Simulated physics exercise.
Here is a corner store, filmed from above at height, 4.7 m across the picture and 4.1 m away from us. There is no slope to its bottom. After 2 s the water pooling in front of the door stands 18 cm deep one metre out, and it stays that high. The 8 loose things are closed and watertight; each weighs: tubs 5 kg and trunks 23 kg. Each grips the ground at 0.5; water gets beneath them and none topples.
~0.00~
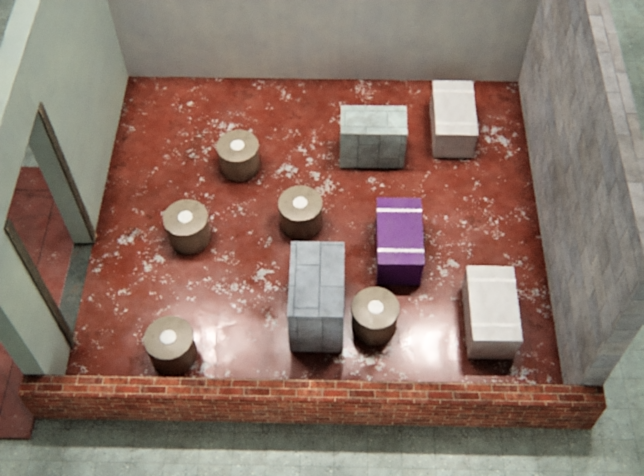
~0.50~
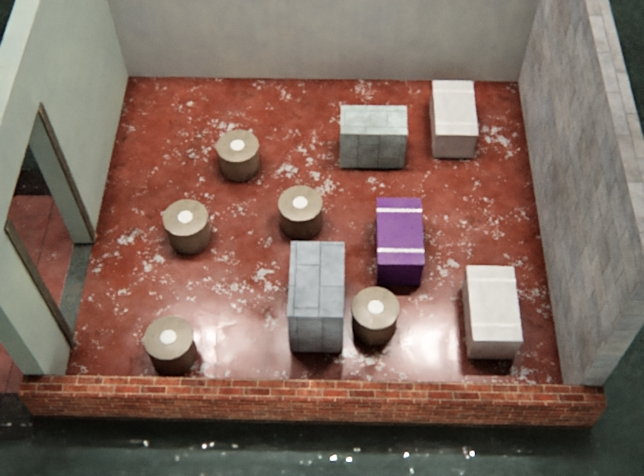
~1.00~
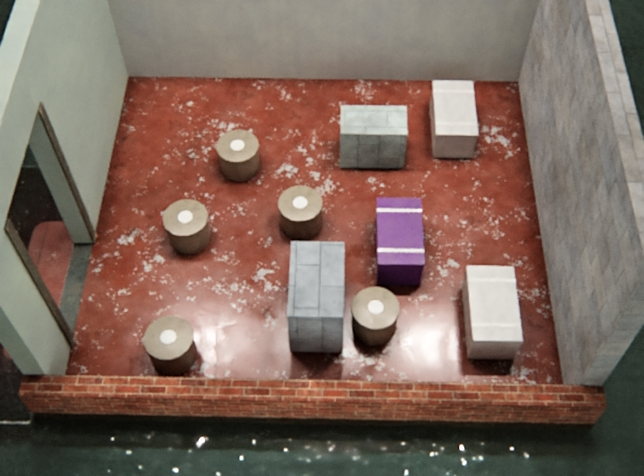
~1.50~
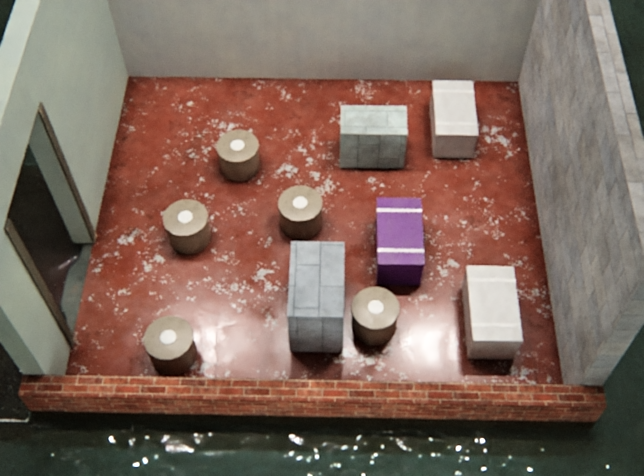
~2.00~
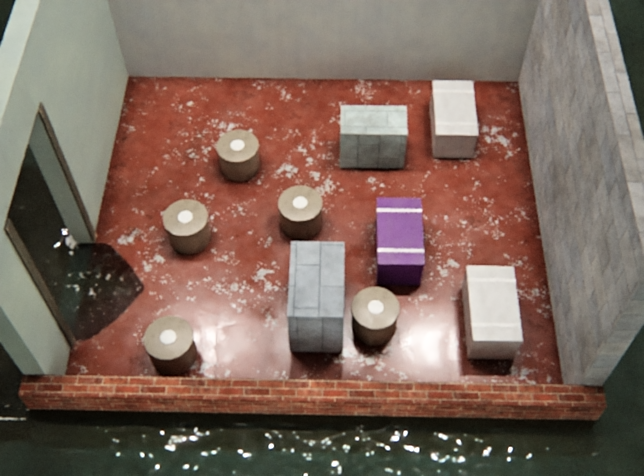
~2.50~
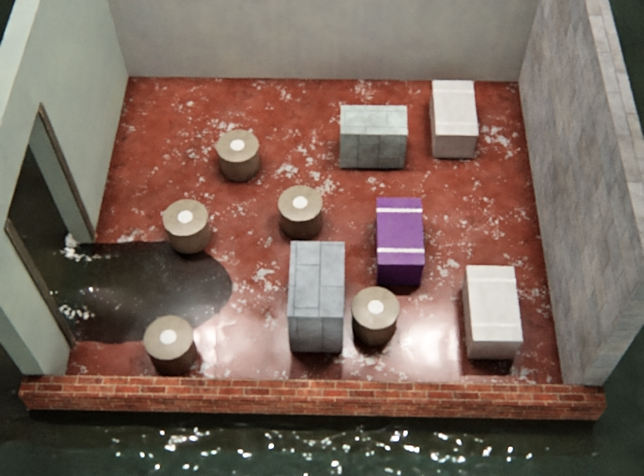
Dark water spreads over the pale ground outside a walled room seen from above, then covers the patch beyond the doorway on the left. It enters through that doorway and widens across the red floor, reaching around the nearest round tubs, while the tubs and the purple, grey and white trunks stay still.
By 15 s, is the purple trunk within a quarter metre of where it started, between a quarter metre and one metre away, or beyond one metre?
It shifts a modest distance.
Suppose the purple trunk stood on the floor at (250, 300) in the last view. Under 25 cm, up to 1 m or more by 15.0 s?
I'd say it goes a long distance.
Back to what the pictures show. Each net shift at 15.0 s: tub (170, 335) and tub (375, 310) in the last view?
They've ended up 200 cm and 100 cm away, in that order.
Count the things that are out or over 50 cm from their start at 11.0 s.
I count 4 of them.
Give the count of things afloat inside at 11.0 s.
8.
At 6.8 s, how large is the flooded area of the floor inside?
Wet area: Approx. 15 m2.
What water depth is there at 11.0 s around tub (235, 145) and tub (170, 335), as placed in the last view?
Depth approx. 4 cm / 9 cm.
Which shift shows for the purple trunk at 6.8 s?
It is about 0 cm out of place by then.
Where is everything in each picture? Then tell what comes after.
The purple trunk at (400, 230), on the bottom; 0.0 m2 under water; 0 of 8 have shifted, in the first picture.
The purple trunk at (400, 230) rests on the ground; water covers 0.0 m2; 0 of 8 have shifted, in the second picture.
The purple trunk at (400, 230) rests on the ground; 0.0 m2 under water; 0 of 8 have shifted, in the third picture.
The purple trunk at (400, 230), on the bottom; 0.0 m2 under water; 0 of 8 have shifted, in the fourth picture.
The purple trunk at (400, 230), on the bottom; water covers 0.4 m2; 0 of 8 have shifted, in the fifth picture.
The purple trunk at (400, 230), on the bottom; 1.3 m2 under water; 0 of 8 have shifted, in the sixth picture.
After 3.5 s the purple trunk is near (400, 230), 0.0 m from its start, aground; 0 afloat.
After 6.8 s the purple trunk is near (400, 230), 0.0 m from its start, aground; 1 afloat.
After 11.0 s the purple trunk is near (389, 237), 0.1 m from its start, afloat; 8 afloat.
After 15.0 s the purple trunk is near (363, 236), 0.4 m from its start, afloat; 8 afloat.
